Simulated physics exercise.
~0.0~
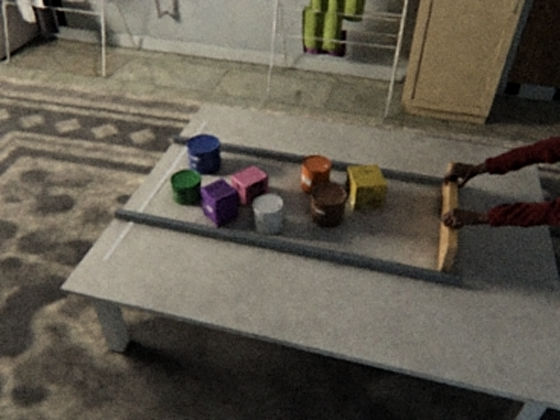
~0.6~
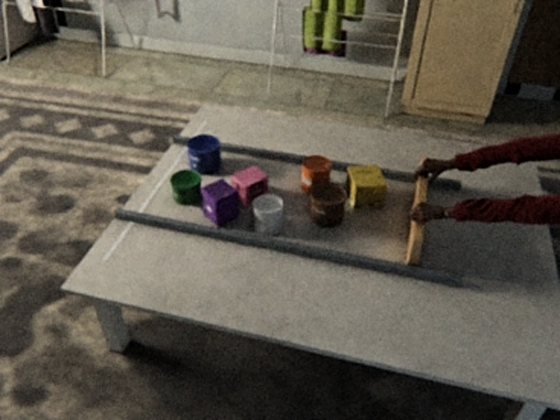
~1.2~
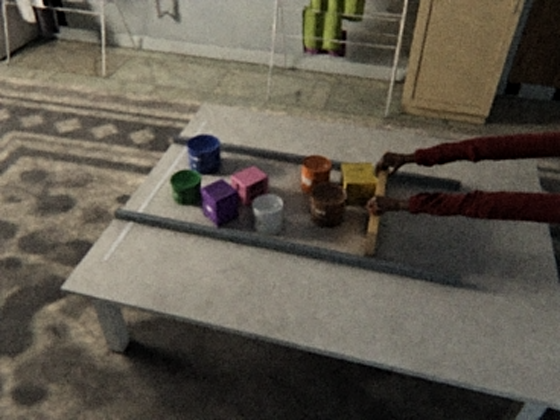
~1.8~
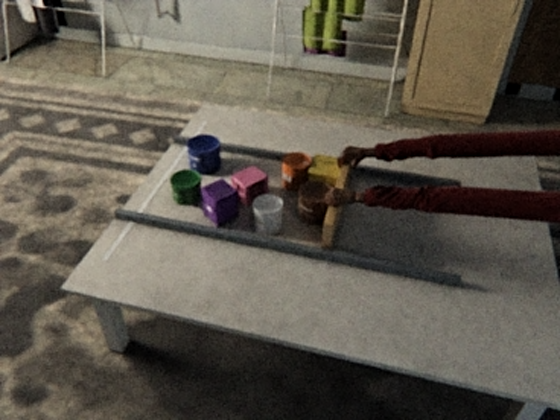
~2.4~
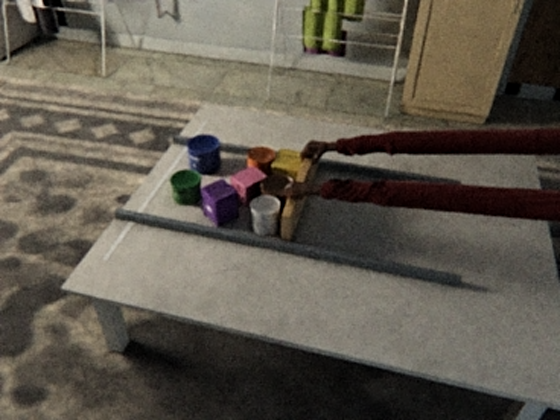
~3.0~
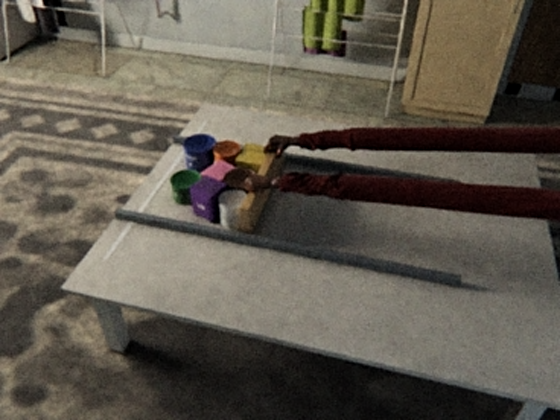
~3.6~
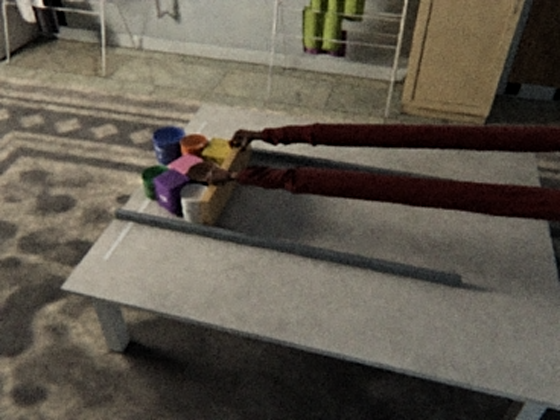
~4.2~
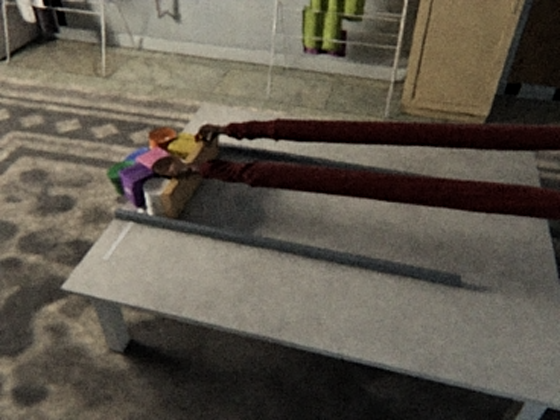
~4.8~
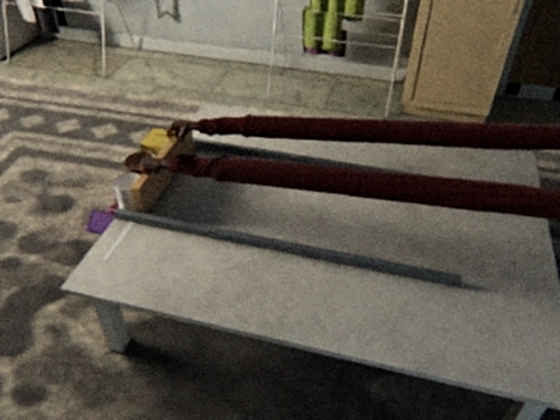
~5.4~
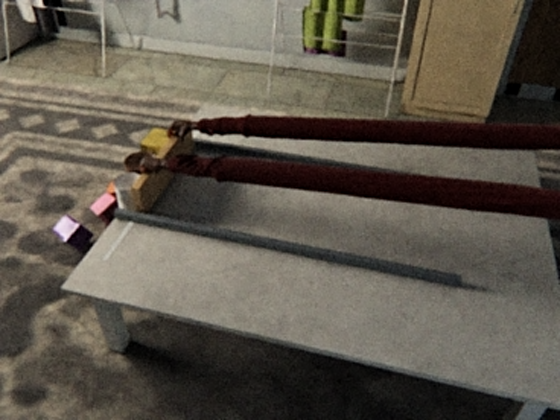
Two dark red arms push an upright wooden plank leftward between two grey rails on a pale table, toward a cluster of colourful tubs and boxes. The plank meets the yellow box first, then gathers the brown and orange tubs and presses them into the white, pink and purple items. Soon the whole group, including the green and blue pails, slides together toward the table's left end. The leading items spill over the edge, and the purple box tips as it drops. The plank stops near the end, with the yellow box still against it while the pink and purple boxes tumble below.
